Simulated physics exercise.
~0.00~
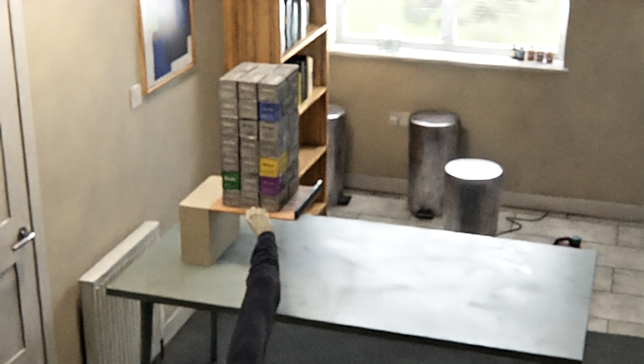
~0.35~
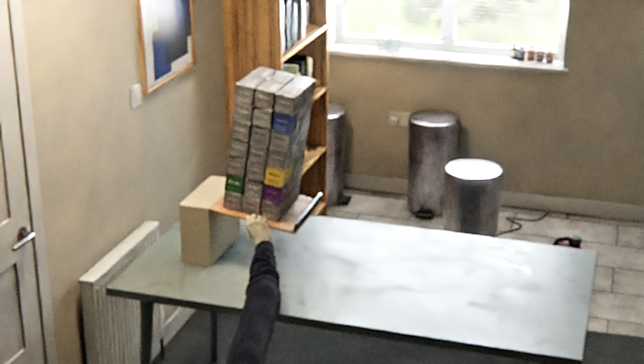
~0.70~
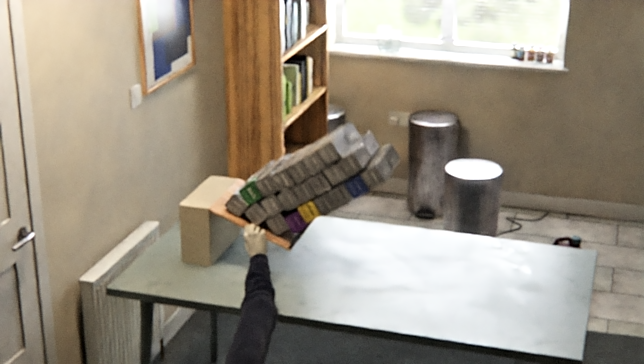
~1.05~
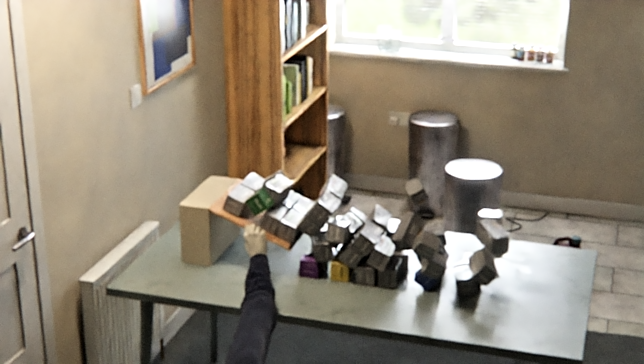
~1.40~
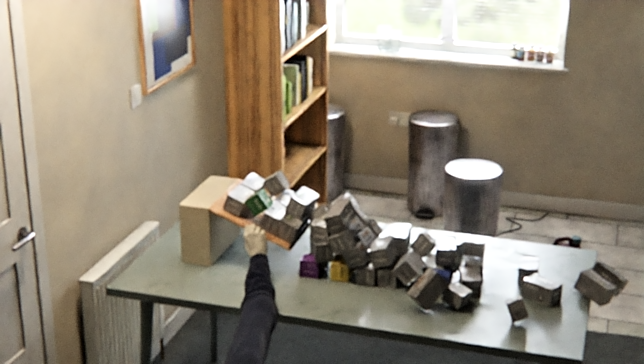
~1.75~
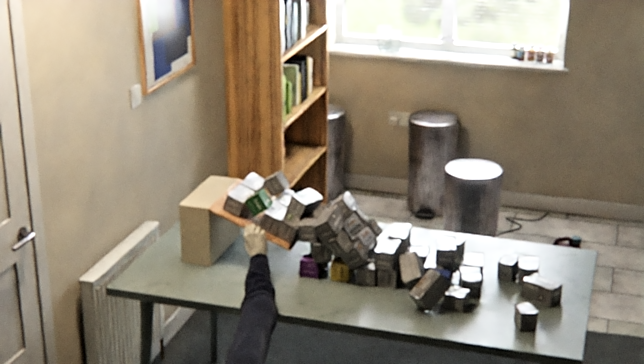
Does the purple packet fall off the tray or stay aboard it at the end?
It falls off the tray as the stack topples, and ends up lying on the table just beside it.
Stacked packets toppling right off a tilting tray, a hand at its edge, and scattering across the table, some staying aboard.
